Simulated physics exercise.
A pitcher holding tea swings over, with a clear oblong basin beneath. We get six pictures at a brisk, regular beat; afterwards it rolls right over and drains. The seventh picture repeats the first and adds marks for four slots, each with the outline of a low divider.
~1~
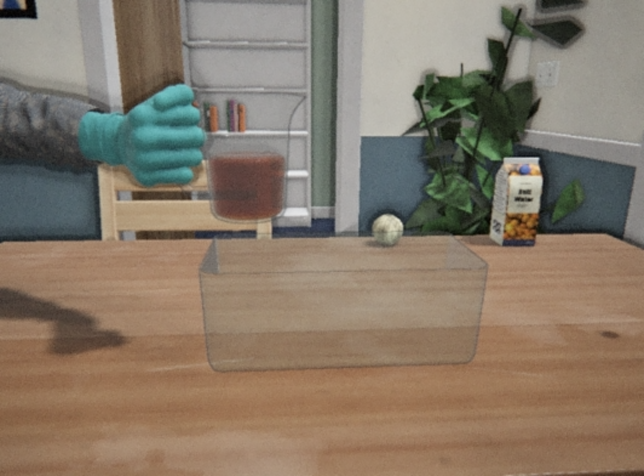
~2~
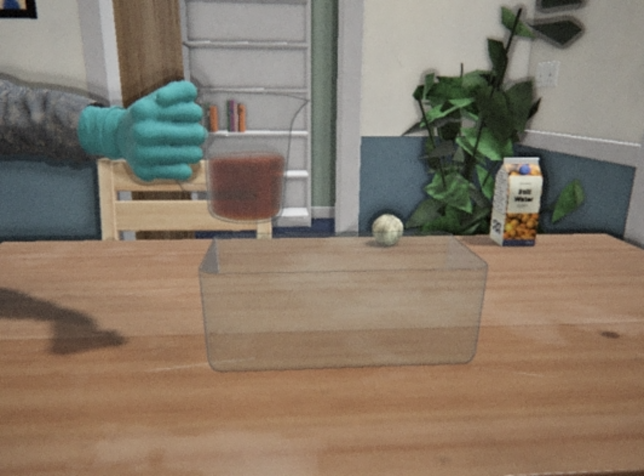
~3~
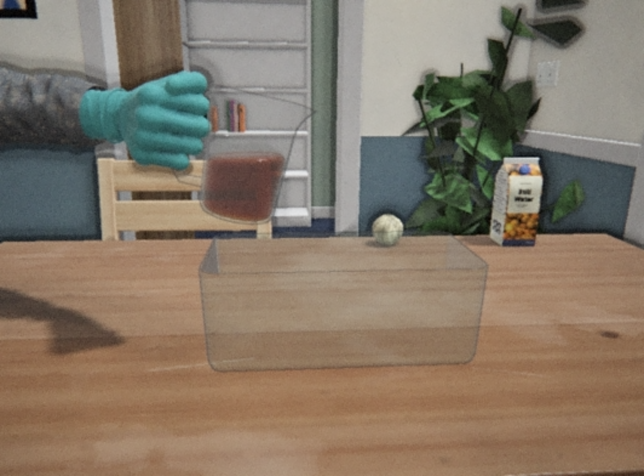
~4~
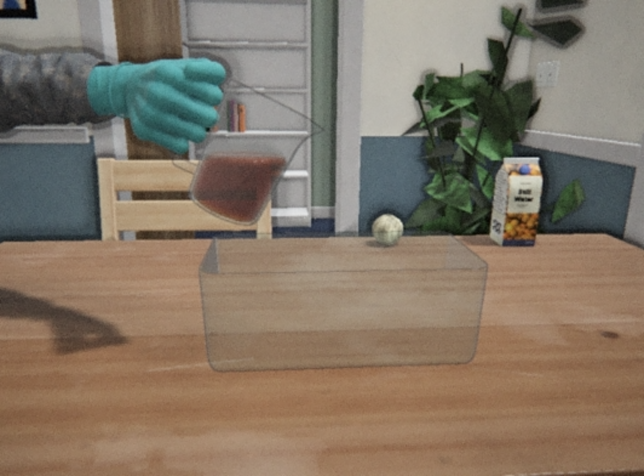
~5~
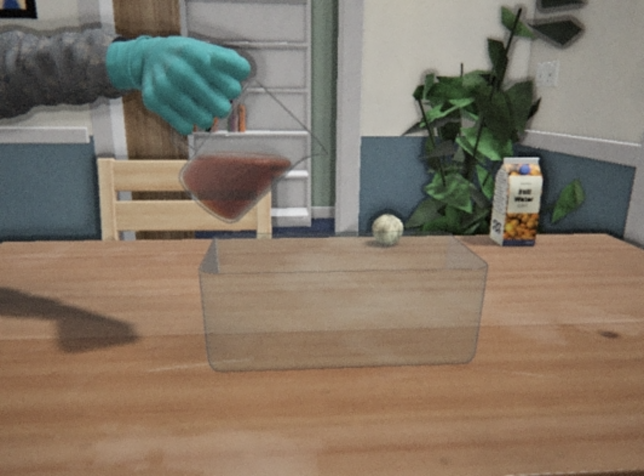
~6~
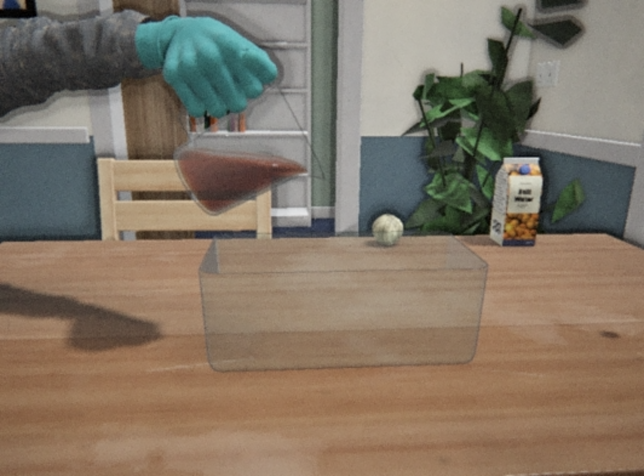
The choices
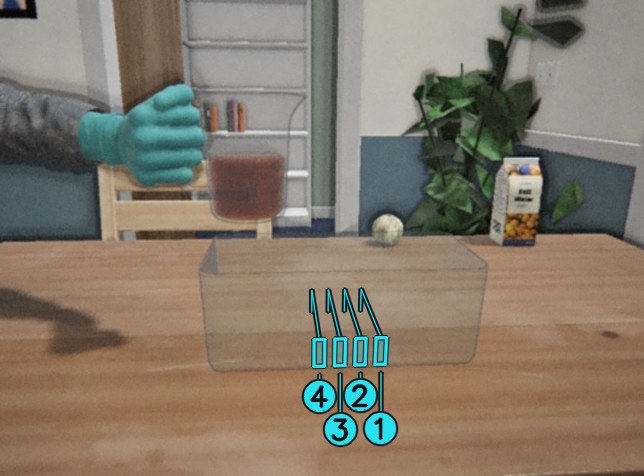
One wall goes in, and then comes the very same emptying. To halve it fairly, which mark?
Go for 2.
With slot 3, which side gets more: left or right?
The right one.
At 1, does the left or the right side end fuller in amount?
More ends on the left.
On the marked copy, 1 at (380, 372); 2 at (360, 373); 3 at (340, 373); 4 at (319, 374).
For slot 1, about 92 % ends left of the wall and 6 % right of it.
For slot 2, about 49 % ends left of the wall and 50 % right of it.
For slot 3, about 7 % ends left of the wall and 92 % right of it.
For slot 4, about 7 % ends left of the wall and 92 % right of it.
